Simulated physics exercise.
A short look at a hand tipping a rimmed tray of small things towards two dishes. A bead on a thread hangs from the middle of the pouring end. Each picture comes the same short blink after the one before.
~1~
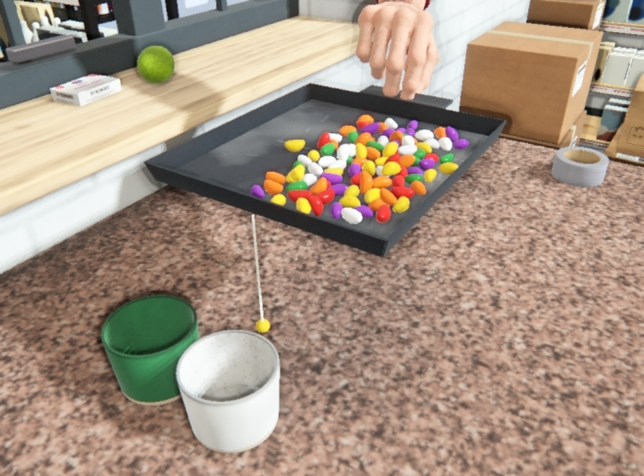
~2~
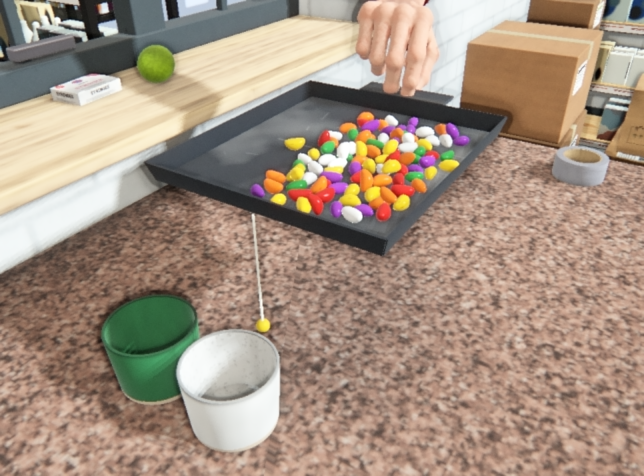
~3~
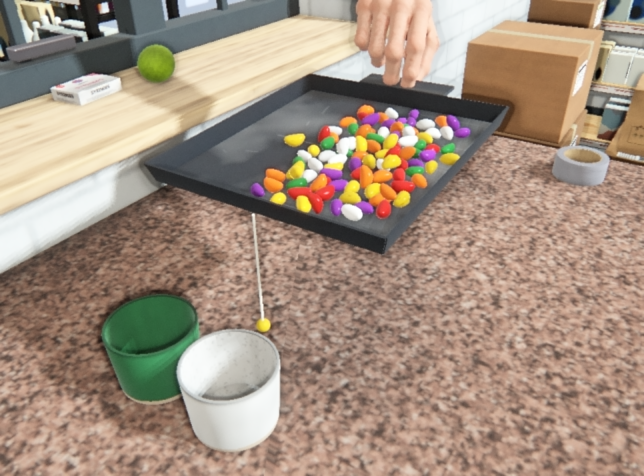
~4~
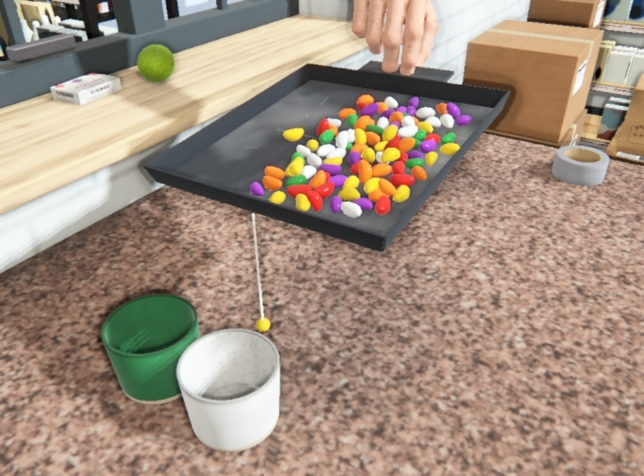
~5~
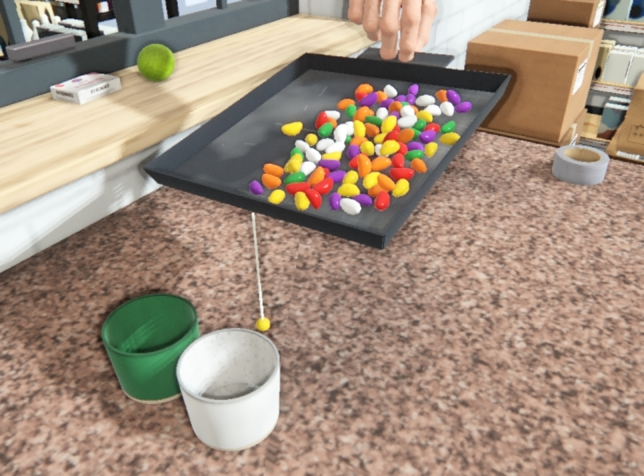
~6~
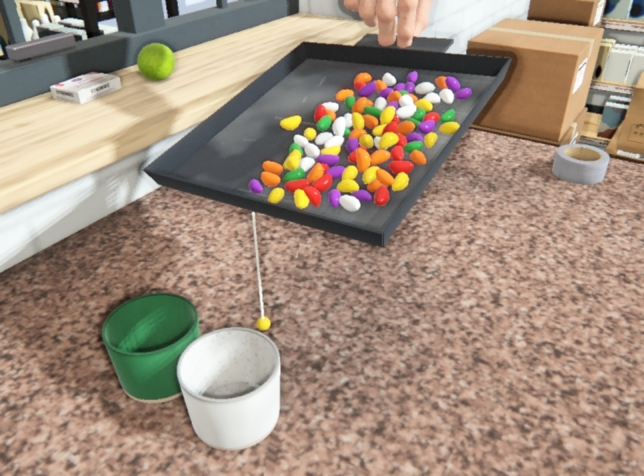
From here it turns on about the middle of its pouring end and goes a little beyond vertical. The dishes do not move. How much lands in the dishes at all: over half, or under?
In the dishes lies the larger part of it.
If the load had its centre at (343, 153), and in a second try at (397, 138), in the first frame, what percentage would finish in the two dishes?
About 70 and 60 per cent.
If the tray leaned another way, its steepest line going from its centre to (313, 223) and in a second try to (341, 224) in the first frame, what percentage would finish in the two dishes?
The first gives 10 %, the second 0 %.
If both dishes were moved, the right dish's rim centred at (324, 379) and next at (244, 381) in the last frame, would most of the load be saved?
One: Less than half. Two: Over half.
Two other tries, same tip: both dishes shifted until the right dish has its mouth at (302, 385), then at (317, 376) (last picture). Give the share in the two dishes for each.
Roughly 40 per cent, and 20 per cent.
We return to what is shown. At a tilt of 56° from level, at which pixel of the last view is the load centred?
Close to (263, 162).
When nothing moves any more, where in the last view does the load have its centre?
Near (205, 404).
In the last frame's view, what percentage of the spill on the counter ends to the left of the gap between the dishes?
About 50 per cent.
Soon after the last picture, tray tipped steeply; nearly all on the tray; a stray few in the left dish; a stray few in the air.
A little later, tray tipped right over; nearly all on the tray; a stray few in the left dish; a stray few outside both; a stray few in the air.
Later still, tray tipped past a quarter turn; about a third in the right dish; about a third in the left dish; about a third outside both.
At rest, tray tipped past a quarter turn; about a third in the right dish; about a third in the left dish; about a third outside both.
